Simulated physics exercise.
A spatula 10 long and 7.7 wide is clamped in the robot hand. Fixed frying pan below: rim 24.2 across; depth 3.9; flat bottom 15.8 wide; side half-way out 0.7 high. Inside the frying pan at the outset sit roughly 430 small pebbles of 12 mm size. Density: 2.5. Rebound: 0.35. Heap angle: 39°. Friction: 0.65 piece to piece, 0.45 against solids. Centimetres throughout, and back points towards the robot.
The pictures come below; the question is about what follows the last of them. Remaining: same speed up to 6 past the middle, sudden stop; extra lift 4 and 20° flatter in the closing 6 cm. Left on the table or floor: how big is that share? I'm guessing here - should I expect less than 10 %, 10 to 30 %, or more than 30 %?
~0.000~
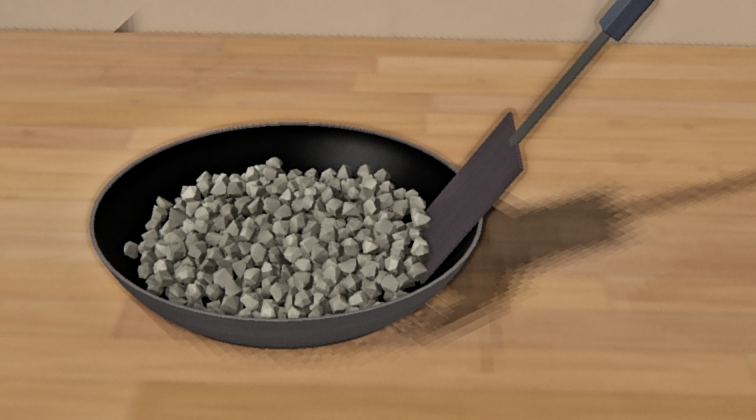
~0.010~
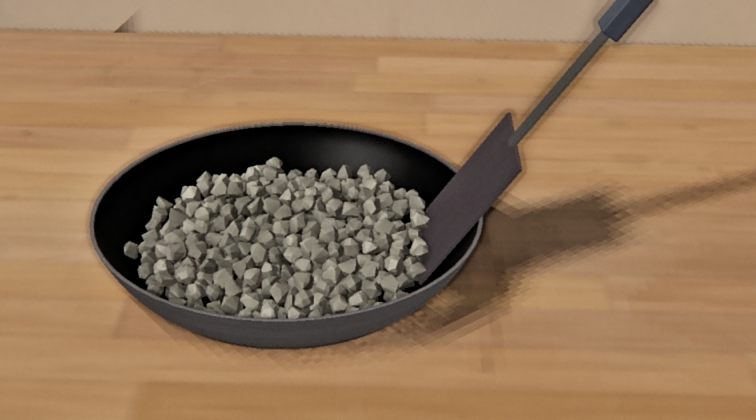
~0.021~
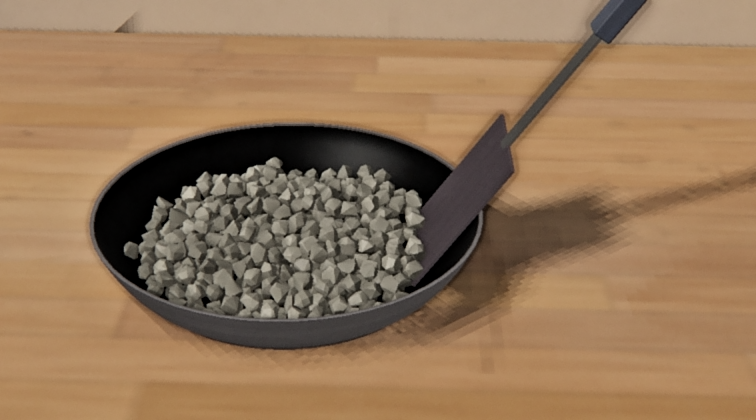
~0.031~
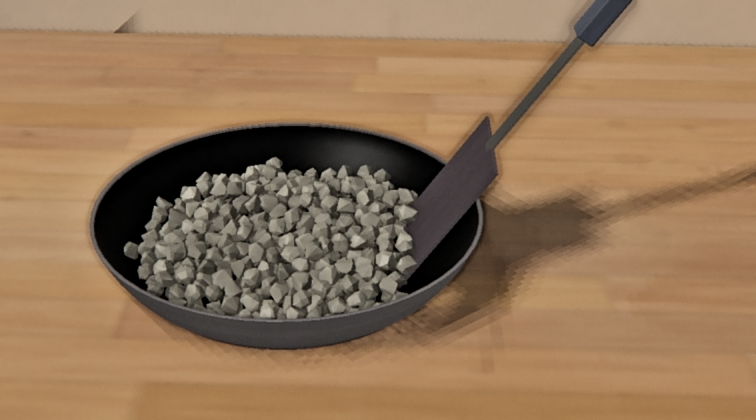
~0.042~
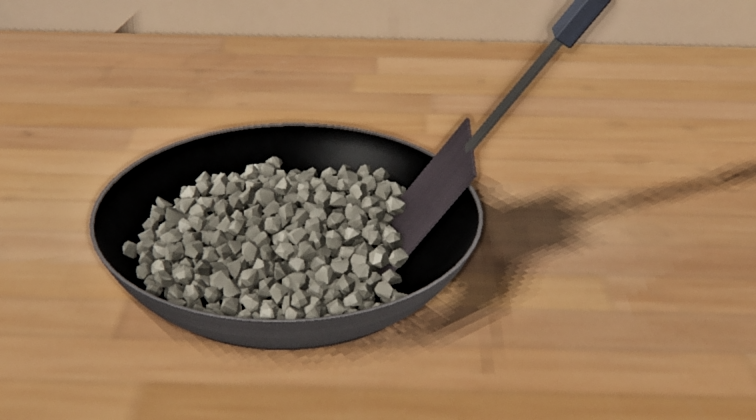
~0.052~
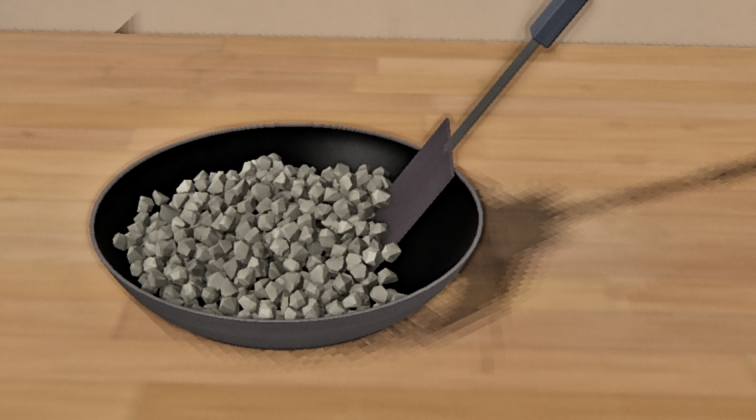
You should expect 10 to 30 %.
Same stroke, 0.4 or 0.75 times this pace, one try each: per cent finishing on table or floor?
5 and 15 %.
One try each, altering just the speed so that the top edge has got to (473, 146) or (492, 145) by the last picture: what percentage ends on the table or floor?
Near 15 per cent in the first try and near 0 per cent in the second.
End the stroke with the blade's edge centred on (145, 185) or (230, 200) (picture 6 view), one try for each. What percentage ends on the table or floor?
The two tries give near 35 and near 15 in a hundred.
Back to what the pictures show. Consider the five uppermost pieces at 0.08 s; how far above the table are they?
Roughly 6 cm above the table.
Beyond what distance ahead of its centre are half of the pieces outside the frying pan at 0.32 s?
I reckon roughly 22 centimetres.
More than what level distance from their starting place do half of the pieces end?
Somewhere about 4 centimetres, I'd say.
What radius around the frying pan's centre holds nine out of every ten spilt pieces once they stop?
About 40 cm.
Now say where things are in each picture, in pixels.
In the first frame, spatula top edge at (516, 139), sloping 56°; upper third of the load around (299, 229), from x 130 to 425, top at y 165; 429 in the frying pan.
In the second frame, spatula top edge at (515, 139), sloping 56°; upper third of the load around (299, 229), from x 130 to 425, top at y 165.
In the third frame, spatula top edge at (508, 141), sloping 56°; upper third of the load around (300, 230), from x 130 to 420, top at y 165.
In the fourth frame, spatula top edge at (492, 144), sloping 56°; upper third of the load around (303, 230), from x 130 to 410, top at y 165.
In the fifth frame, spatula top edge at (472, 145), sloping 56°; upper third of the load around (300, 225), from x 130 to 410, top at y 165.
In the sixth frame, spatula top edge at (450, 145), sloping 56°; upper third of the load around (293, 222), from x 120 to 410, top at y 160; 429 in the frying pan.
After 0.08 s, sloping 56°, highest piece 6 above the table; 429 in the frying pan.
After 0.10 s, sloping 50°, highest piece 8 above the table; 428 in the frying pan, 1 on the blade or in flight.
After 0.32 s, sloping 36°, highest piece 7 above the table; 344 in the frying pan, 78 on the table or floor, 7 on the blade or in flight.
After 1.37 s, sloping 36°, highest piece 5 above the table; 344 in the frying pan, 85 on the table or floor.
At rest, 344 in the frying pan, 85 on the table or floor. That is 20 % on the table or floor.
